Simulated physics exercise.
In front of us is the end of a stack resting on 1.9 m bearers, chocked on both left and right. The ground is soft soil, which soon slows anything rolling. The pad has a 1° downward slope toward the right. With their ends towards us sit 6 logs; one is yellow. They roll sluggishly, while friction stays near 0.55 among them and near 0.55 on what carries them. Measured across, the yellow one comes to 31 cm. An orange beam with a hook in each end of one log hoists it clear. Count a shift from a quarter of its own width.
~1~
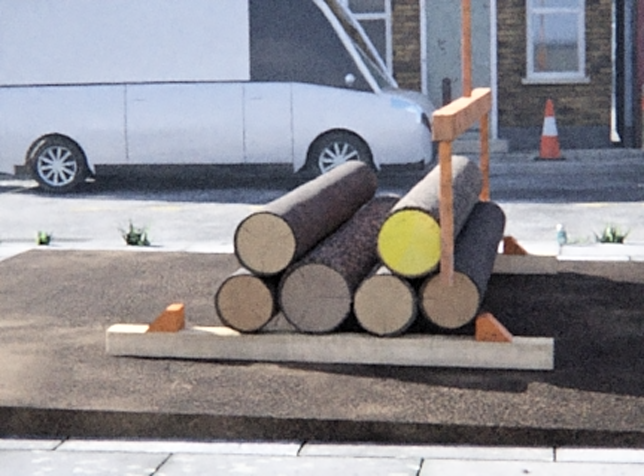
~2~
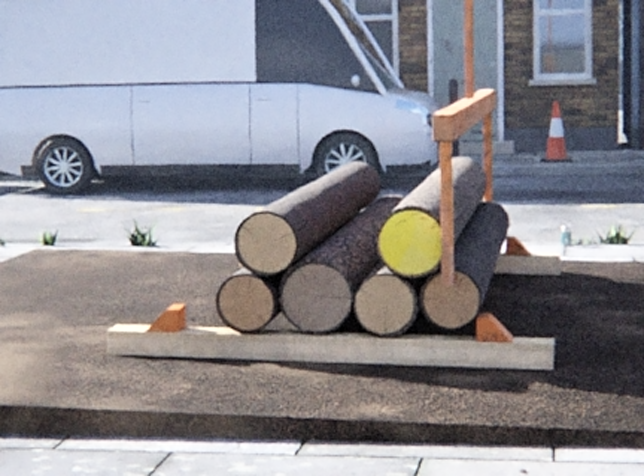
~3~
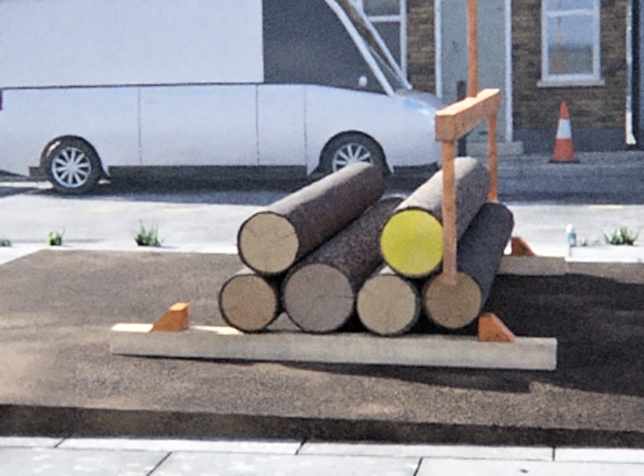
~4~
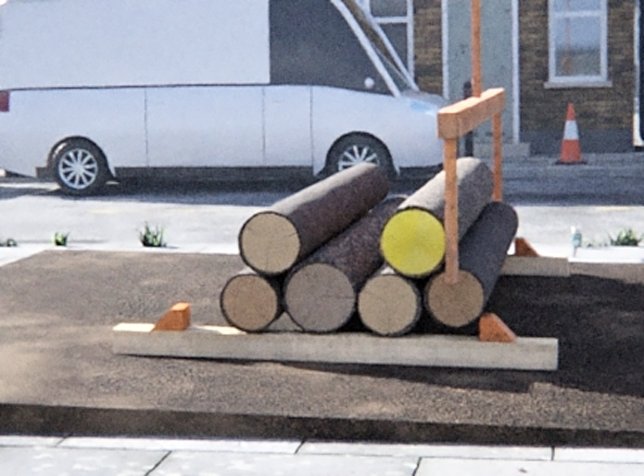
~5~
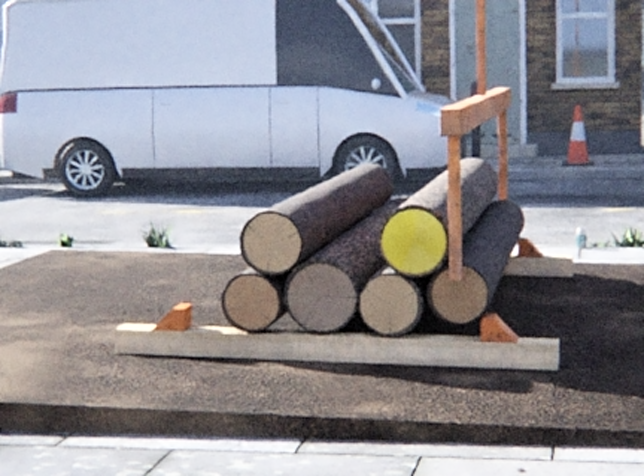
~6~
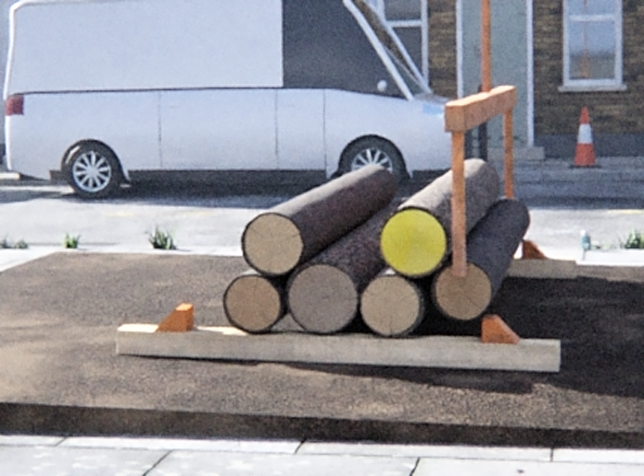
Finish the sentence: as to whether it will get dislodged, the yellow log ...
... will.
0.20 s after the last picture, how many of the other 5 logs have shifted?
0.
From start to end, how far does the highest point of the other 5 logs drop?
About 0 cm.
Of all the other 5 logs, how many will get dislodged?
Counted up, it is 1.
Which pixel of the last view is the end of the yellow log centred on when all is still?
It ends up close to (459, 290).
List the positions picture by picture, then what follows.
The first picture shows yellow at (411, 242); hooked one at (449, 300); the pad slopes 1° down to the right; 4 of the 6 form the bottom row.
The second picture shows yellow at (412, 242); hooked one at (450, 300).
The third picture shows yellow at (414, 242); hooked one at (452, 299).
The fourth picture shows yellow at (415, 241); hooked one at (454, 298), up 1 cm.
The fifth picture shows yellow at (415, 241); hooked one at (458, 295), up 2 cm.
The sixth picture shows yellow at (414, 241); hooked one at (462, 291), up 4 cm.
Then, 0.2 s after the last picture, yellow is 4 cm further left and 2 cm higher; 0 others dislodged.
Then, 0.4 s after the last picture, no change for yellow; 0 others dislodged.
Then, 0.7 s after the last picture, yellow is 4 cm further right and 2 cm lower; 0 others dislodged.
Then, 0.9 s after the last picture, yellow is 17 cm further right and 19 cm lower; 1 other dislodged.
At rest (1.0 s after the last picture), yellow is 17 cm further right and 20 cm lower; 1 other dislodged.
